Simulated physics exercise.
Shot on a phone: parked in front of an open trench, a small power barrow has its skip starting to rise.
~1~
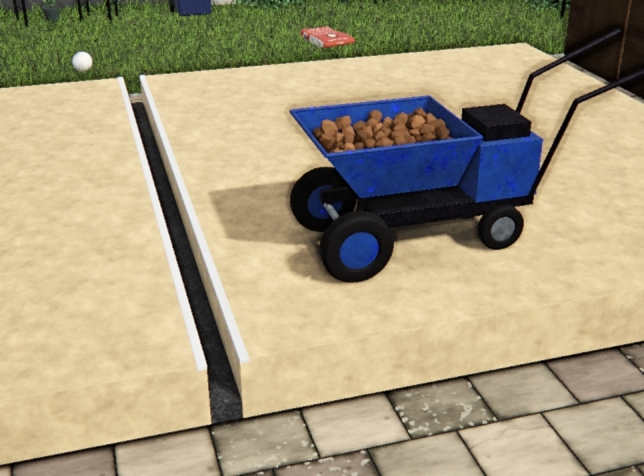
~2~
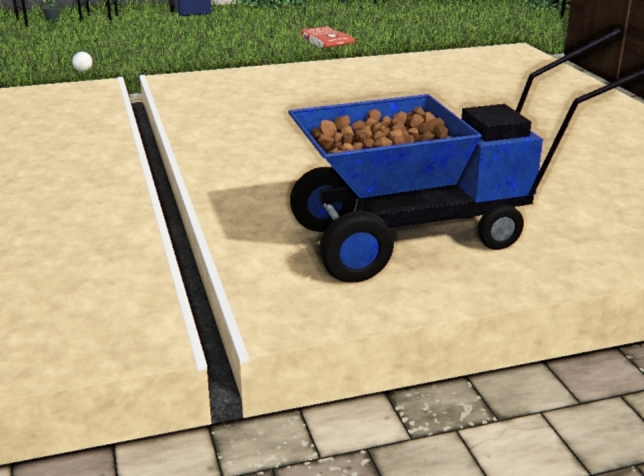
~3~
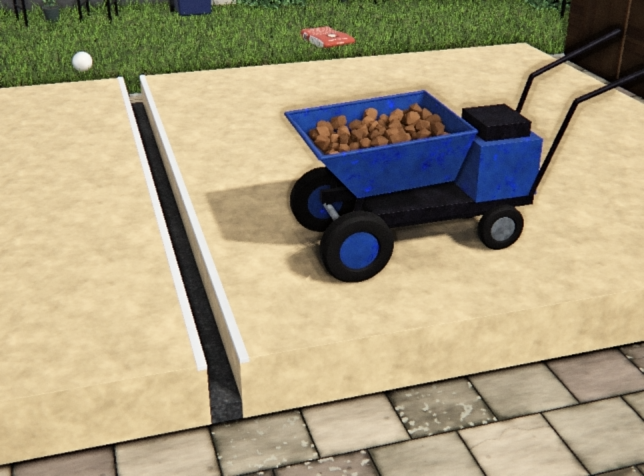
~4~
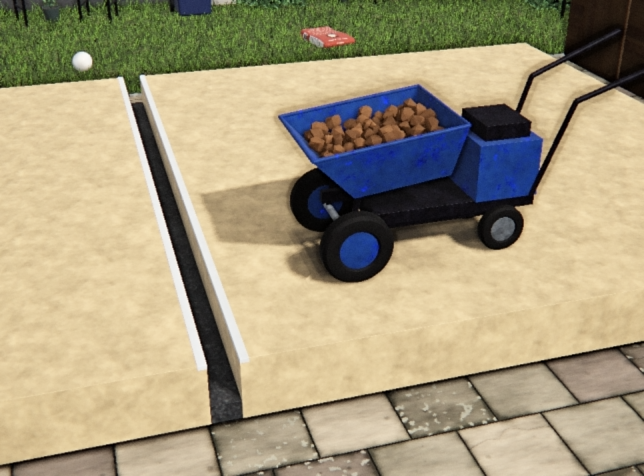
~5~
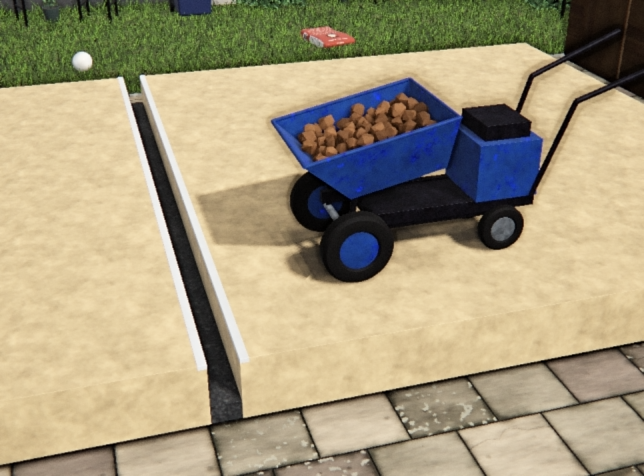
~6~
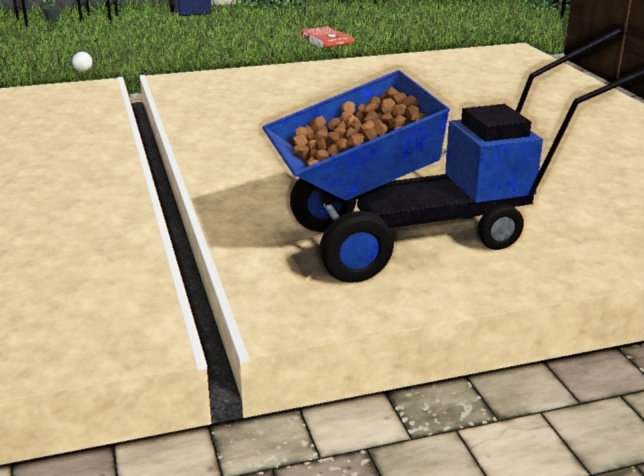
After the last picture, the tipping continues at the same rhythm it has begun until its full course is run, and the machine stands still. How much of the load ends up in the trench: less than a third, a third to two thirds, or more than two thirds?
A third to two thirds.
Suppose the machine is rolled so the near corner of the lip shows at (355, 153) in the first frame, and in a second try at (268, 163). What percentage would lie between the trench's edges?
Near 30 % and 0 %.
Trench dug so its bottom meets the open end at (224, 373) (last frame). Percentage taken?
About 30 per cent.
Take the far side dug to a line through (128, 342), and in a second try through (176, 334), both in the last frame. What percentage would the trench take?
Lab note: Try one about 70 %, try two about 60 %.
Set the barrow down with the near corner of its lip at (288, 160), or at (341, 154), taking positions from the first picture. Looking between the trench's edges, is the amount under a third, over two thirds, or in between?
Spot 1: One to two thirds. Spot 2: In the middle band.
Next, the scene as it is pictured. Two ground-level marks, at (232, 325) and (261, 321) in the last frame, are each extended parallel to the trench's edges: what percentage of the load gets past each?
Around 70 in a hundred for the first, 80 in a hundred for the second.
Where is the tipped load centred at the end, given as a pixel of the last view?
Centre at rest, last view: Approx. (198, 278).
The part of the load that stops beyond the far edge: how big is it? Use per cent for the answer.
I'd put it at some 15 per cent of the load.
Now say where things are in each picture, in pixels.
The first frame shows lip of the skip (326, 156), level; top of the load (385, 134), clay clods; first edge of the trench (232, 325); far edge (192, 331), the trench under half as wide as the skip, and about as deep as wide.
The second frame shows lip of the skip (325, 157), level; top of the load (381, 133).
The third frame shows lip of the skip (320, 159), tipped barely; top of the load (395, 127).
The fourth frame shows lip of the skip (313, 162), tipped a little; top of the load (405, 128).
The fifth frame shows lip of the skip (305, 167), tipped a little; top of the load (398, 124).
The sixth frame shows lip of the skip (295, 174), tipped clearly; top of the load (388, 120); first edge of the trench (232, 325); far edge (192, 331).
Just after the last frame, skip tipped steeply; every one in the skip.
A moment on, skip tipped right over; the larger part in the skip; about a tenth short of the trench; about a tenth in or heaped over the trench; just a few beyond it; just a few falling.
Further on, skip tipped right over; roughly a quarter in the skip; roughly a quarter short of the trench; roughly half in or heaped over the trench; about a tenth beyond it.
When it is over, skip tipped right over; roughly a quarter in the skip; roughly a quarter short of the trench; roughly half in or heaped over the trench; about a tenth beyond it.
